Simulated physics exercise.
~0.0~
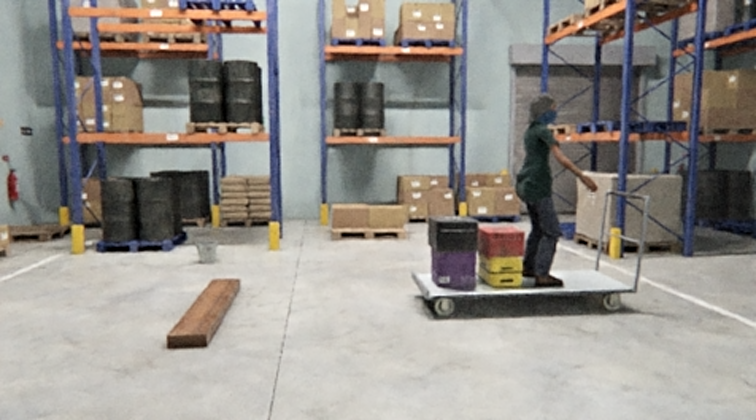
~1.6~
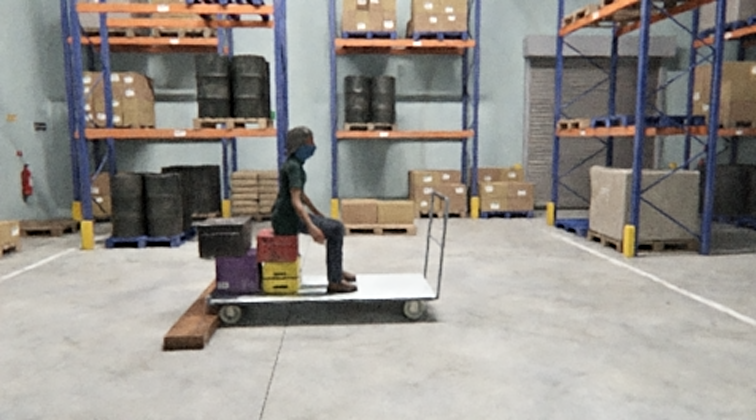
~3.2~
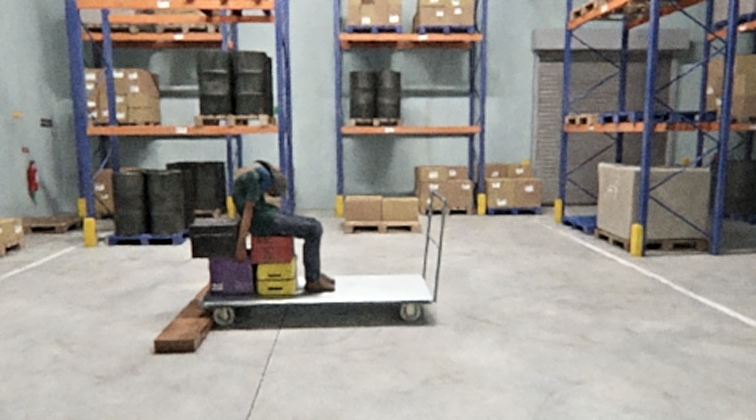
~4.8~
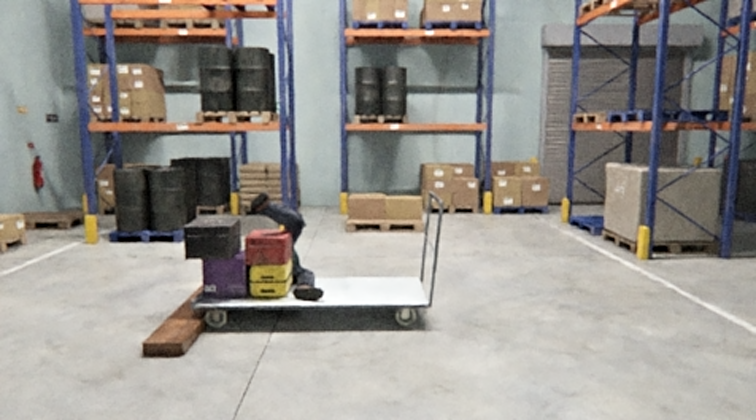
A person riding a flat trolley rolled left with a few colourful boxes until it stopped at a wooden beam, then slumped forward over the boxes and sank down behind them, while the black box and the others stayed on the deck.
